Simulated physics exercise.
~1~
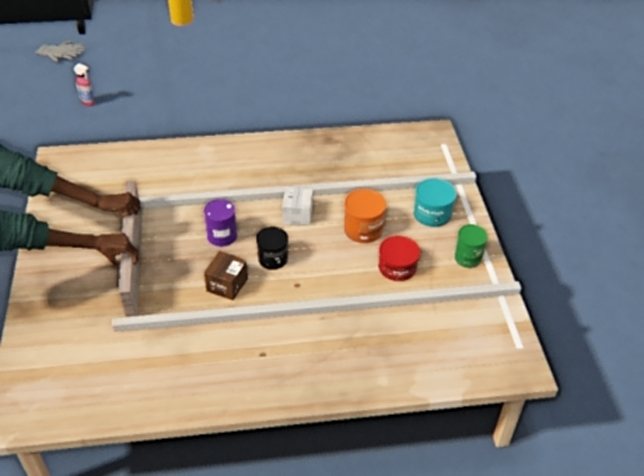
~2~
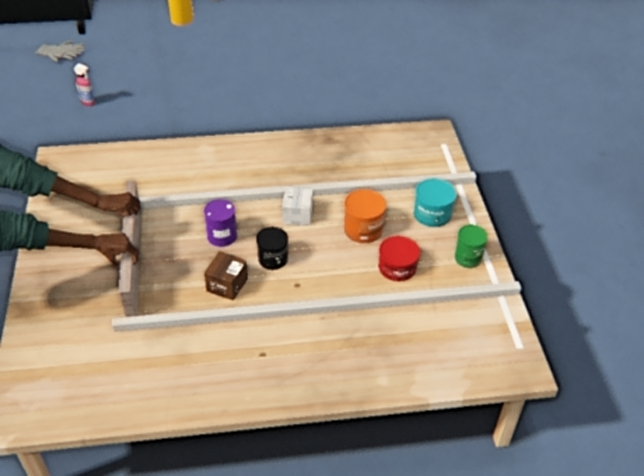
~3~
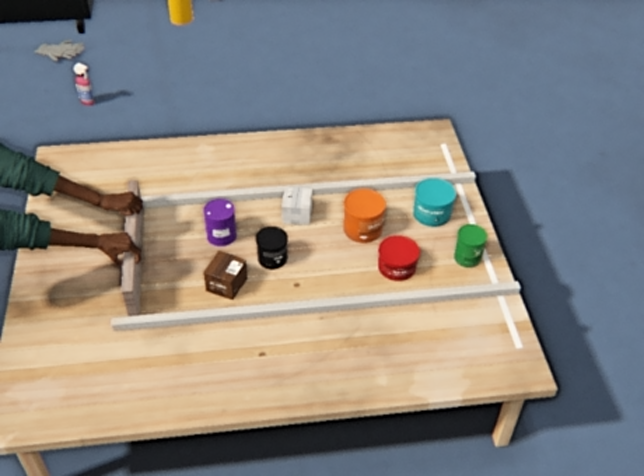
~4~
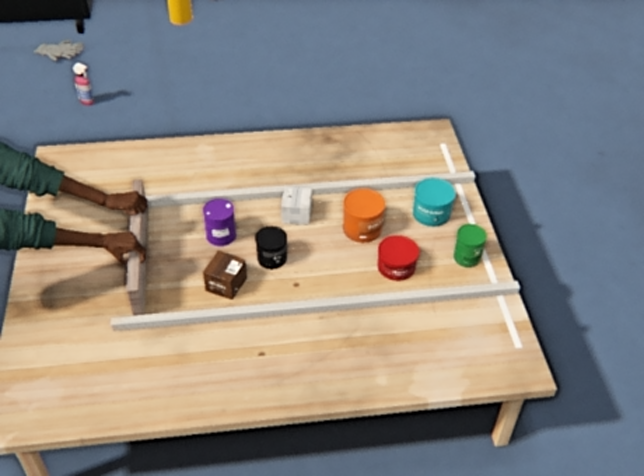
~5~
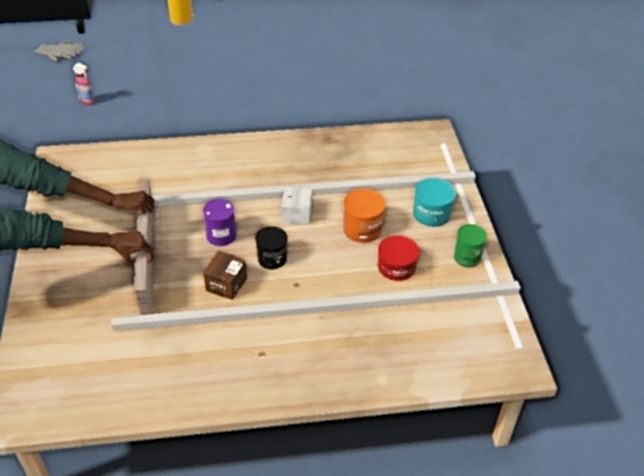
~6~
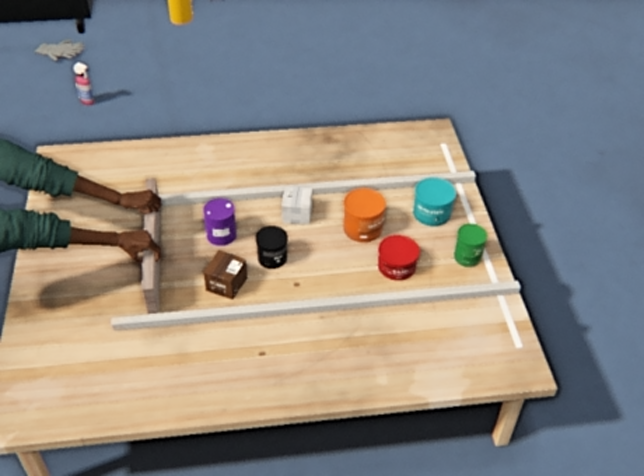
A wooden plank, held upright by two dark-sleeved arms at the left of a table, stays nearly still at first, then slides slowly a short way right between two pale rails. The purple, black, orange, red, turquoise and green containers and the brown and white blocks stay put, untouched.
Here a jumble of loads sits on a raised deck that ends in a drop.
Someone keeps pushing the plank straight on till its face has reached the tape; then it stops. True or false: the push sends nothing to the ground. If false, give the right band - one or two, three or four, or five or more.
False, three or four.
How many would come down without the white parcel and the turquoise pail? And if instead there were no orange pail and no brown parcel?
The first removal gives 3, the second gives 2.
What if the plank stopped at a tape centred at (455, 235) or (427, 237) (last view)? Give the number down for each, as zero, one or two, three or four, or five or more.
With the tape at the first spot it's either three or four, and at the second it's 1 or 2.
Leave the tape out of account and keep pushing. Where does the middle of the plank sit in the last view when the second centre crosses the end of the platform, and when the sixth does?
At the first moment about (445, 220), at the next about (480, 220).
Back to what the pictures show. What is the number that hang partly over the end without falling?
It comes to 4.
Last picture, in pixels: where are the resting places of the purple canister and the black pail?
Near (487, 202) and (495, 226).
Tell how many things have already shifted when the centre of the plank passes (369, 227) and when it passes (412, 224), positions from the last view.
I get 7 at the one place and 8 at the other.
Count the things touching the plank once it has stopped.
That would be 4 of them.
A little later, none off yet; green pail at rest near (470, 246); turquoise pail at rest near (434, 202); red pail at rest near (398, 258).
Next, none off yet; green pail at rest near (470, 246); turquoise pail shifted a little near (446, 199); red pail shifted about its own width near (427, 256).
When it is over, the number that fall off is three or four; down, orange pail, red pail, turquoise pail and green pail.
